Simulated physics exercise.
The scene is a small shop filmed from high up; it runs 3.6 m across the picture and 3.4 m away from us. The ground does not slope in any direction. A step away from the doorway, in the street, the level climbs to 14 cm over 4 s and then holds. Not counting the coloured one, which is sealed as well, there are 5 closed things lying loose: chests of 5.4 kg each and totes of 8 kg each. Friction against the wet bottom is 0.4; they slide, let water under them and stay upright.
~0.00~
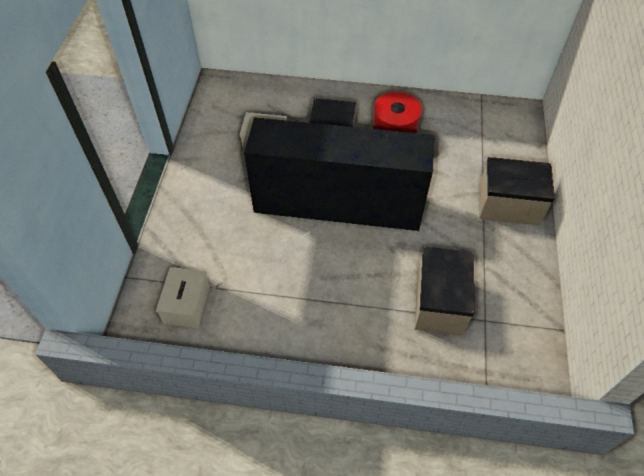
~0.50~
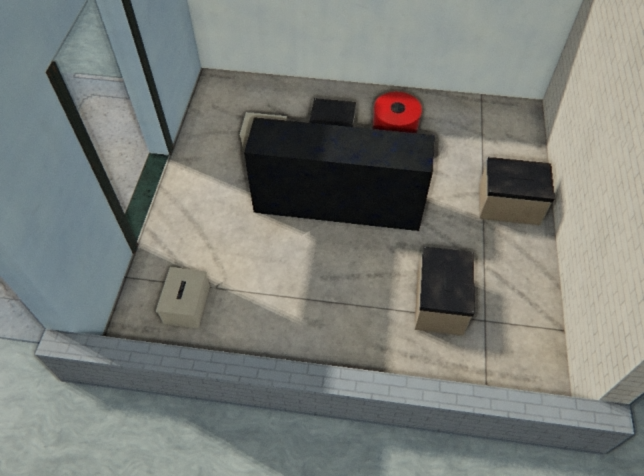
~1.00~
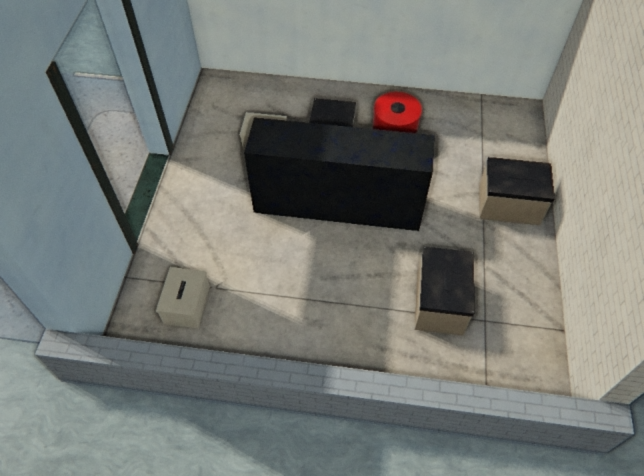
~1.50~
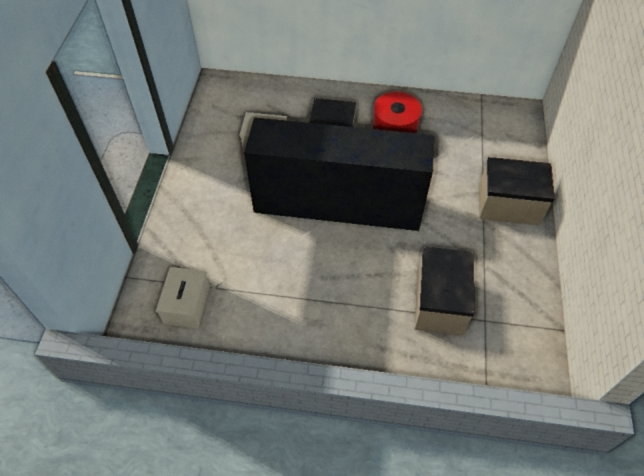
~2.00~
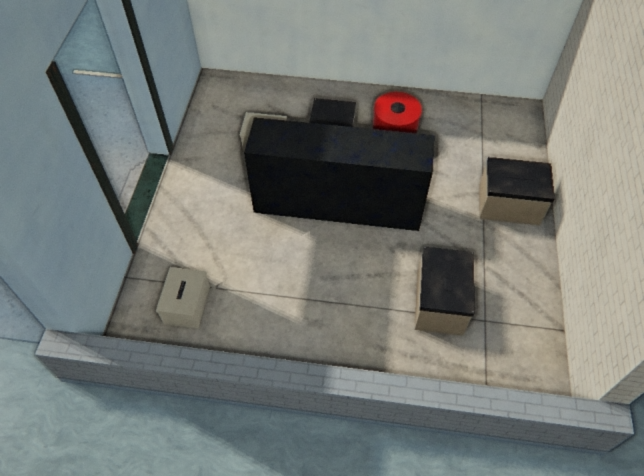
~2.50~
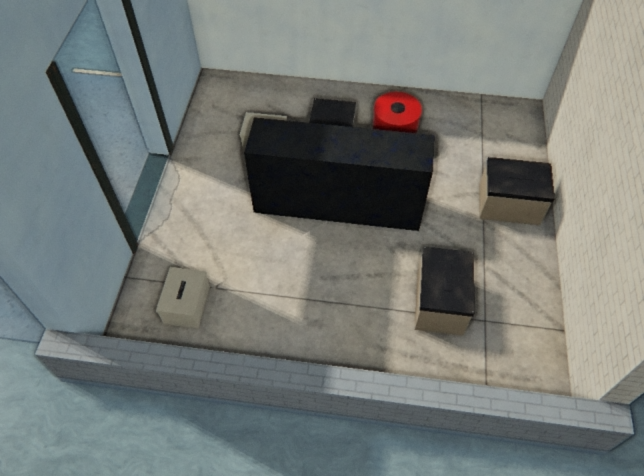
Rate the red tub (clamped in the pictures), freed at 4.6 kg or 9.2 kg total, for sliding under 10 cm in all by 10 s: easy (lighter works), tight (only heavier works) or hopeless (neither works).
Tight.
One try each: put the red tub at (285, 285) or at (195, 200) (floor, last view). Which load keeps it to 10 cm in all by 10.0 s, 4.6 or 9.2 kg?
Taking them in turn, neither mass keeps it, and neither mass keeps it.
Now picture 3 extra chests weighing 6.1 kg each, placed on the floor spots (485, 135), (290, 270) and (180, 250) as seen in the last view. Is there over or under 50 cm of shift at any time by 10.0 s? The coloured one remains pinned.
Taking them in turn, the first is inside the line, the second beyond the line and the third inside the line.
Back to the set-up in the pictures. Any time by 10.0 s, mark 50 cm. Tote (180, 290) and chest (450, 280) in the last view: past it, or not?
Below, beyond.
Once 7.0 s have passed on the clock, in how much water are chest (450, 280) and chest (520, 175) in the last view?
Some 2 cm at the first, some 2 cm at the second.
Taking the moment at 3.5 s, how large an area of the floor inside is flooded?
1.0 m2.
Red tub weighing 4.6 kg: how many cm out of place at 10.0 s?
About 30 cm.
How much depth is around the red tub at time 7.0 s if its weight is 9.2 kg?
2 cm, roughly.
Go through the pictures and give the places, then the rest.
In the first frame, the red tub at (398, 108) rests on the ground; 0.0 m2 under water; 0 of 6 have shifted.
In the second frame, the red tub at (398, 108), on the bottom; water covers 0.0 m2; 0 of 6 have shifted.
In the third frame, the red tub at (398, 108) rests on the ground; water covers 0.0 m2; 0 of 6 have shifted.
In the fourth frame, the red tub at (398, 108) rests on the ground; water covers 0.0 m2; 0 of 6 have shifted.
In the fifth frame, the red tub at (398, 108), on the bottom; water covers 0.0 m2; 0 of 6 have shifted.
In the sixth frame, the red tub at (398, 108), on the bottom; 0.1 m2 under water; 0 of 6 have shifted.
After 3.5 s the red tub would be 0 cm from its start with 4.6 kg and 0 cm from its start with 9.2 kg; 0 cm of water round it then.
After 4.5 s the red tub would be 0 cm from its start with 4.6 kg and 0 cm from its start with 9.2 kg; 0 cm of water round it then.
After 7.0 s the red tub would be 7 cm from its start with 4.6 kg and 1 cm from its start with 9.2 kg; 2 cm of water round it then.
After 10.0 s the red tub would be 32 cm from its start with 4.6 kg and 1 cm from its start with 9.2 kg; 3 cm of water round it then.
